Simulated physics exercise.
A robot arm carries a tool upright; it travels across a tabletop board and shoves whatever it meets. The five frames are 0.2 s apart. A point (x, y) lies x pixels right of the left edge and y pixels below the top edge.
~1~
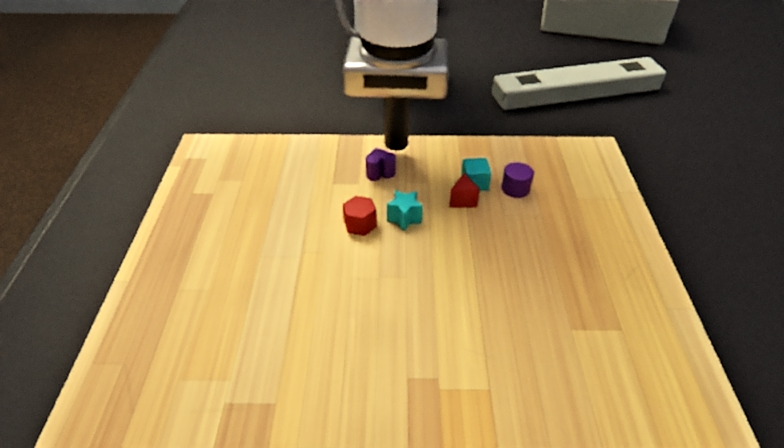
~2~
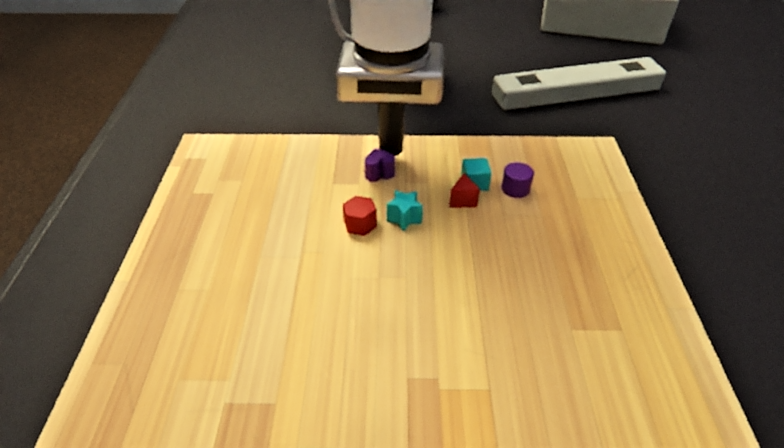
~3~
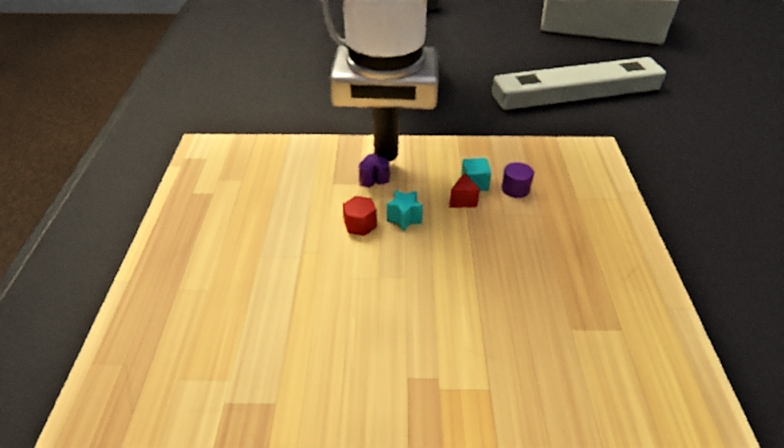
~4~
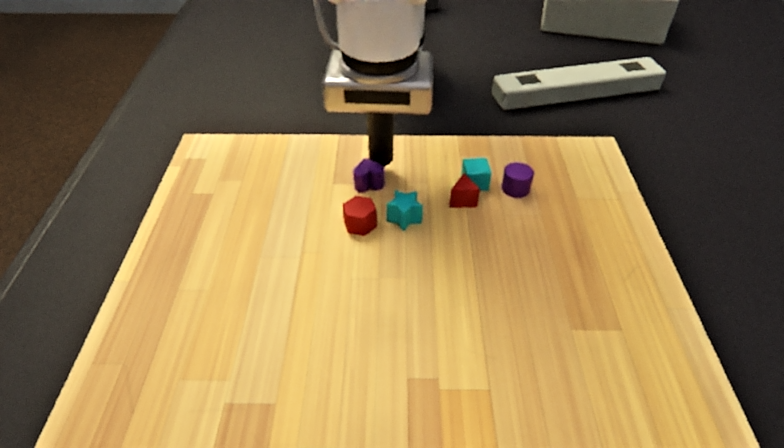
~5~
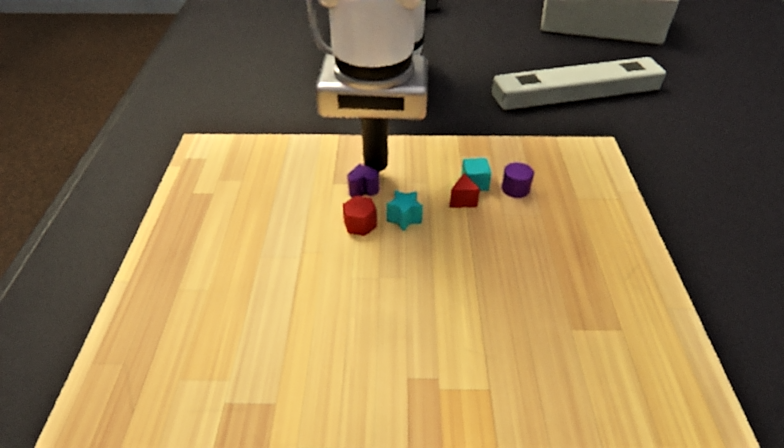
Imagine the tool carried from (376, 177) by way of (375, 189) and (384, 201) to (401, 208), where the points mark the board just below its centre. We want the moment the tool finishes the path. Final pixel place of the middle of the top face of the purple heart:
Its top middle will sit at (354, 185).
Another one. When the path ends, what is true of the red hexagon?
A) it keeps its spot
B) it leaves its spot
I'll go with A - it keeps its spot.
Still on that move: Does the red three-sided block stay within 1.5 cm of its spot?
Yes, that is what happens.
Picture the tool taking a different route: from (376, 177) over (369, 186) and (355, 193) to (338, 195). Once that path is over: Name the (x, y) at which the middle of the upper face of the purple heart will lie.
It is at (333, 194).
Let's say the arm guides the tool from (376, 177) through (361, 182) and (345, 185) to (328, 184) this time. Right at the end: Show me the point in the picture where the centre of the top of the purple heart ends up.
The middle of the upper face of the purple heart will lie at about (344, 183) in the picture.
What follows on the original path. Halfway along, tool at (377, 184); purple heart at (354, 185), turned 30° clockwise.
At the end, tool at (401, 197); red hexagon not moved; purple heart at (354, 185), turned 35° clockwise; turquoise star-shaped block at (415, 207), turned 30° clockwise; red three-sided block not moved.
